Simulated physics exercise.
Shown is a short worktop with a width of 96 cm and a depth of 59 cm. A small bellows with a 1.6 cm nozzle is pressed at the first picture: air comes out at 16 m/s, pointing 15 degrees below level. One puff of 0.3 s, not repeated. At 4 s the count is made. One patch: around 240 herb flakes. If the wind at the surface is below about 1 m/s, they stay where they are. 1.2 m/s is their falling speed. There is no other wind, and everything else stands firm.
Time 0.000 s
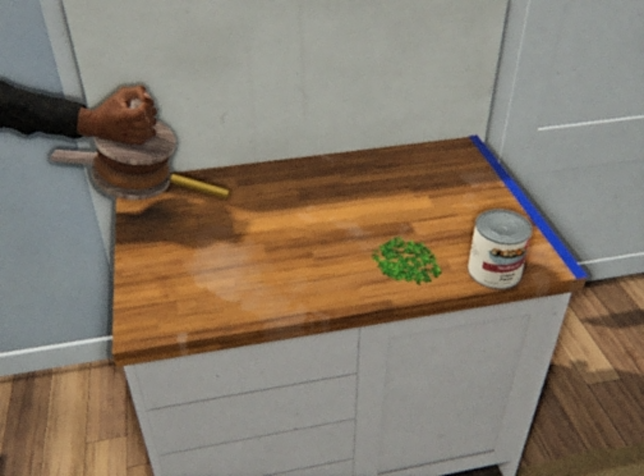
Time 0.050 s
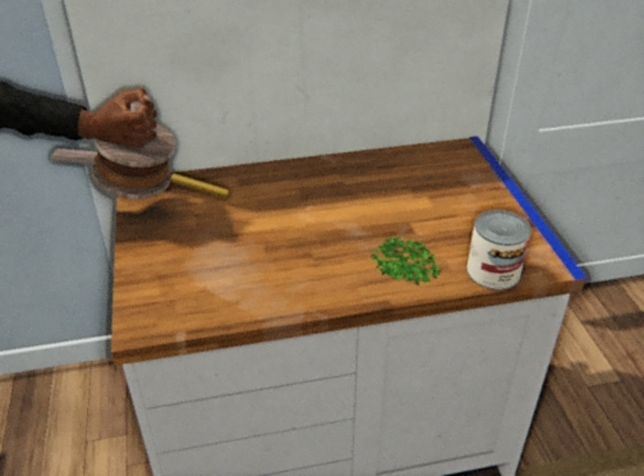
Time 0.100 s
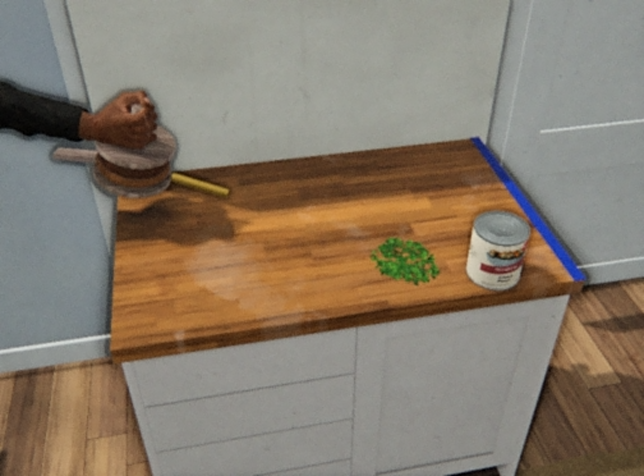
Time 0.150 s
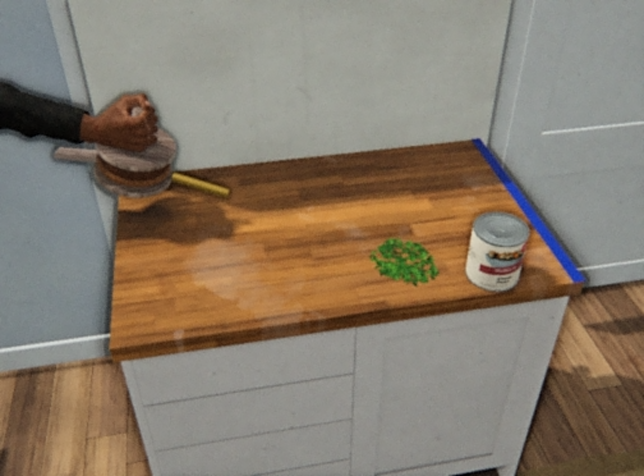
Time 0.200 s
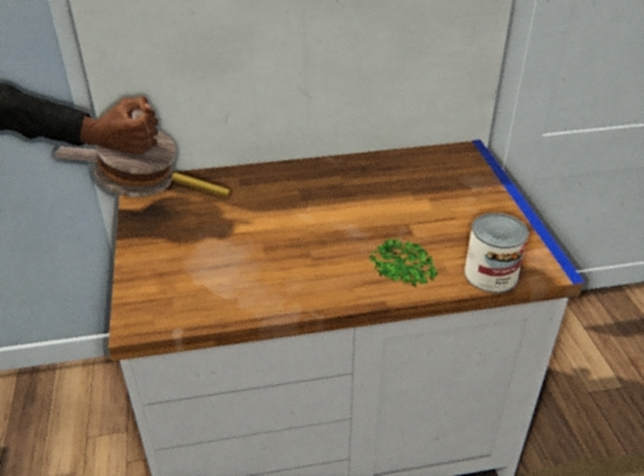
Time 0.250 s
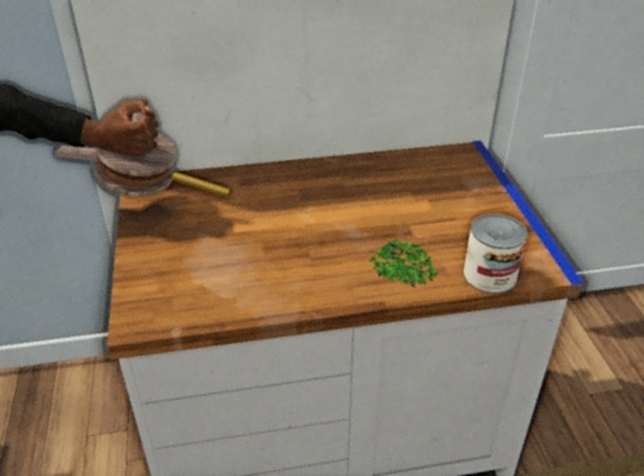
A wooden worktop on a pale grey cabinet stands against a light wall, seen from above at an angle, with plank flooring on both sides. A dark-sleeved arm at left grips a small round bellows with a brass-coloured nozzle, while green flakes lie right of centre beside a white tin, near a blue edge. The view shifts very slightly, but the hand, flakes and tin show no clear movement.
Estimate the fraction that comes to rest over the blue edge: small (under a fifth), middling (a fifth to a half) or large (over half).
The fraction over the blue edge is small, under a fifth.
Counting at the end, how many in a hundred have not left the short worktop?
Around 70 per cent.
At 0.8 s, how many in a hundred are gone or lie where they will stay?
Close to 80 % of them.
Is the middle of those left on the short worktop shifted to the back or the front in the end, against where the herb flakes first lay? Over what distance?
I'd say frontward, around 5 cm.
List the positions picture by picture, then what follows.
The middle of the herb flakes is near (403, 263), none has stirred yet and the mouth of the small bellows is at (228, 195), in the first picture.
The middle of the herb flakes is near (402, 260), none has stirred yet and the blue edge is centred on (525, 198), in the second picture.
The middle of the herb flakes is near (402, 260), none has stirred yet and the top of a tin is at (502, 227), in the third picture.
The middle of the herb flakes is near (401, 261) and none has stirred yet, in the fourth picture.
The middle of the herb flakes is near (400, 262) and none has stirred yet, in the fifth picture.
The middle of the herb flakes is near (402, 264) and none has stirred yet, in the sixth picture.
After 0.8 s, 66 % are still on the top, 7 % are over the blue edge; the middle of those left on the top is near (460, 272).
After 1.3 s, 66 % are still on the top, 7 % are over the blue edge; the middle of those left on the top is near (460, 272).
After 2.2 s, 66 % are still on the top, 7 % are over the blue edge; the middle of those left on the top is near (460, 272).
After 4.0 s, at the end, 7 % are over the blue edge; the middle of those left on the top is near (460, 272).
